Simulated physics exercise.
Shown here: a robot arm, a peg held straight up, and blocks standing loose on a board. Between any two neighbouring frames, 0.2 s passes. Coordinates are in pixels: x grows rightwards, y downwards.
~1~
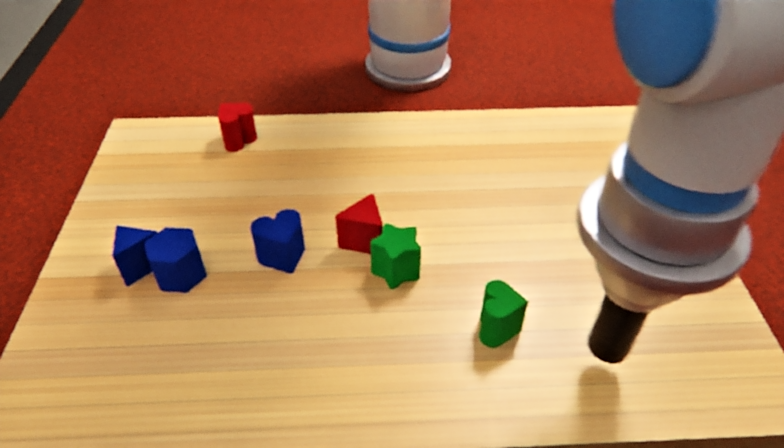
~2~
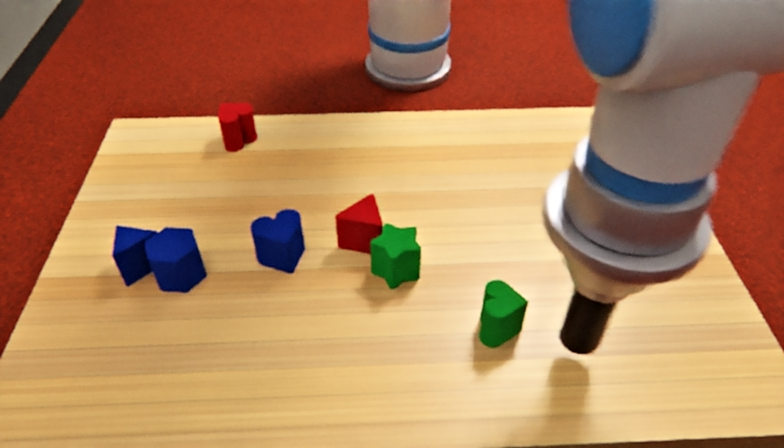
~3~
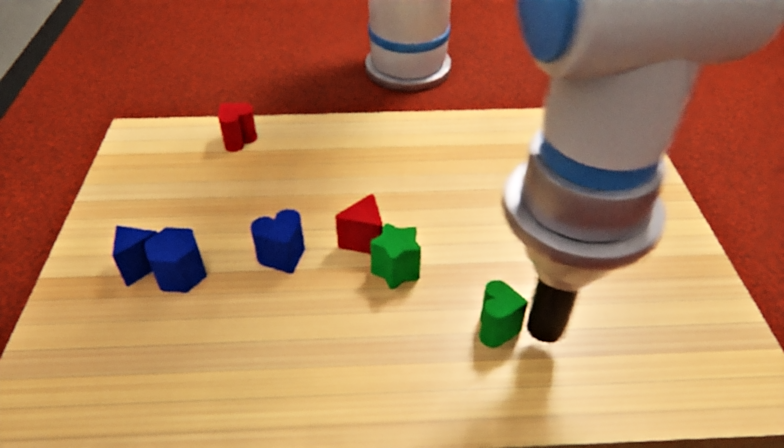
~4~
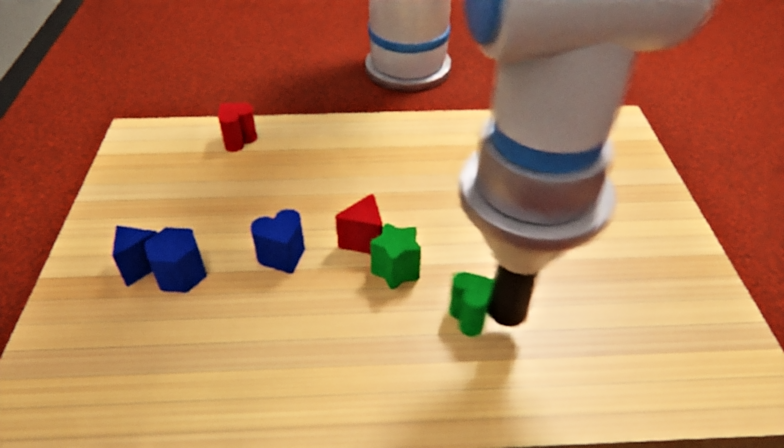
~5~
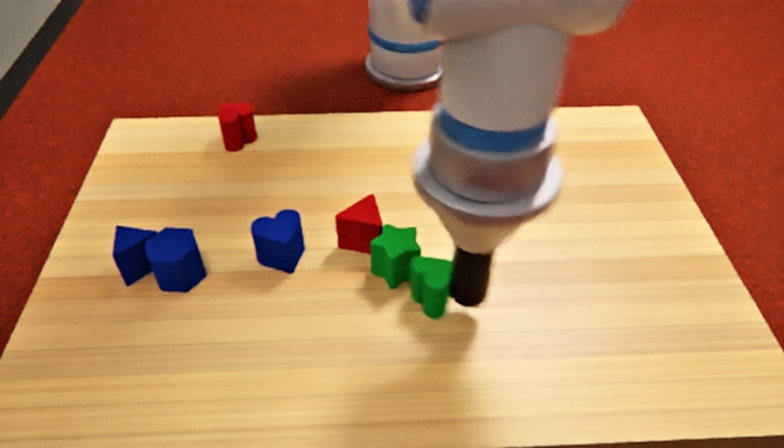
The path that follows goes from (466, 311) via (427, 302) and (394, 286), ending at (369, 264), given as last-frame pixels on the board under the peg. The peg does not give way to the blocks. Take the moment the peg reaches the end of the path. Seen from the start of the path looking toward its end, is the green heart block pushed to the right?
Answer: No.
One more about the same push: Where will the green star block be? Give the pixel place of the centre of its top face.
My estimate: (369, 207).
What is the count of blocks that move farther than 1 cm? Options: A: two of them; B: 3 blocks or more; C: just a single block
Letter B.
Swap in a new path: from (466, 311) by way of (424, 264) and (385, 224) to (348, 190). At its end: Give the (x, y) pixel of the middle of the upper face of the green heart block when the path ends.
Its top face will be centred at roughly (407, 265).
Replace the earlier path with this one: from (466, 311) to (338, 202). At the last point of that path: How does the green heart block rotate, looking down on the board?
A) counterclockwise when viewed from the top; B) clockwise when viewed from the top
A - counterclockwise when viewed from the top.
What follows on the original path. One third of the way, peg at (427, 284); red triangular piece at (361, 208); green star block at (388, 233), turned 30° clockwise; green heart block at (392, 262).
Two thirds of the way, peg at (393, 267); red triangular piece at (357, 200), turned 25° anticlockwise; green star block at (380, 223), turned 55° clockwise; green heart block at (357, 255), turned 15° anticlockwise.
At the end, peg at (368, 246); blue heart block not moved; red triangular piece at (354, 185), turned 50° anticlockwise; green star block at (369, 207), turned 100° clockwise; green heart block at (340, 250), turned 50° anticlockwise.
